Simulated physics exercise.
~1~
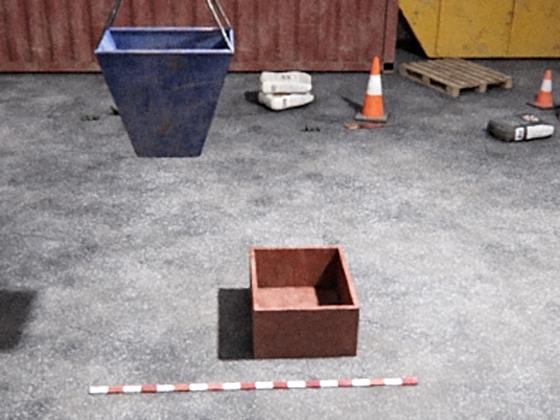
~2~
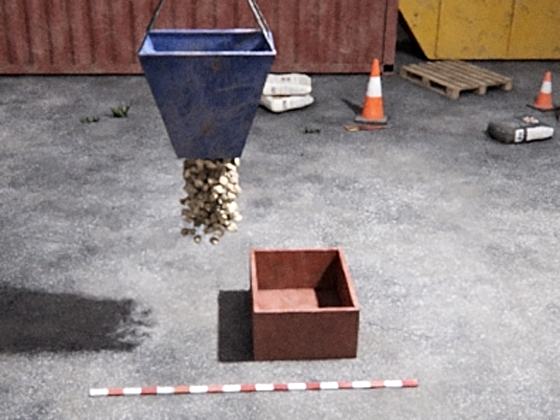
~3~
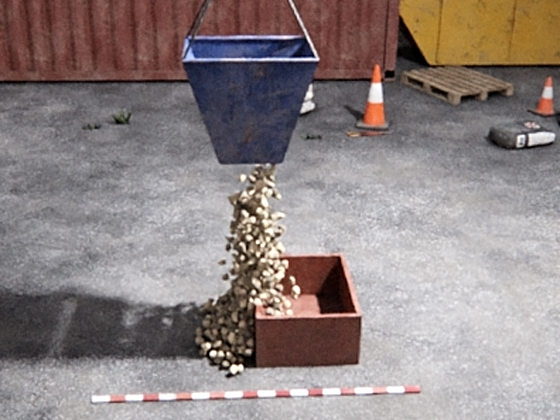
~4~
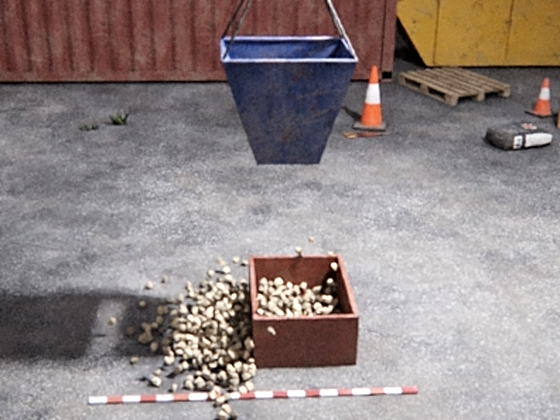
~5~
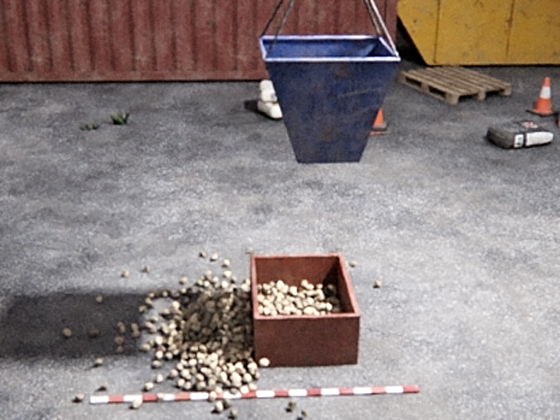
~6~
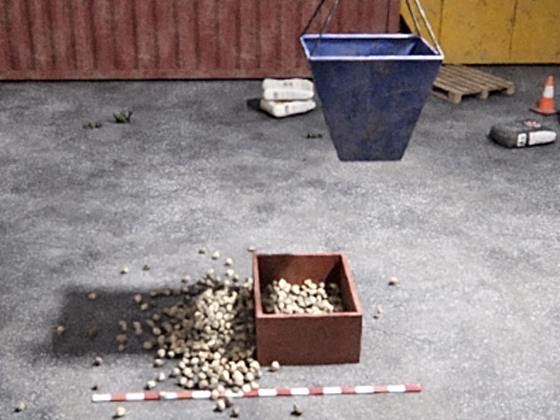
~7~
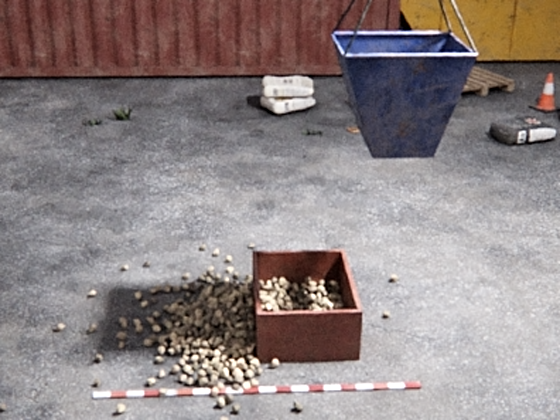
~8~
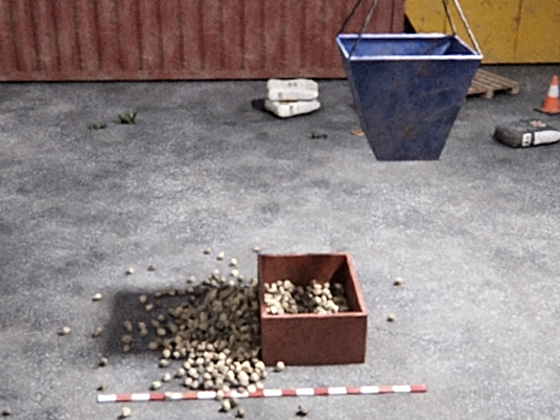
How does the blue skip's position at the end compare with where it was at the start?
At the start the blue skip hung at the upper left, to the left of the bin below. By the end it had moved across to the upper right, past the bin, at about the same height.
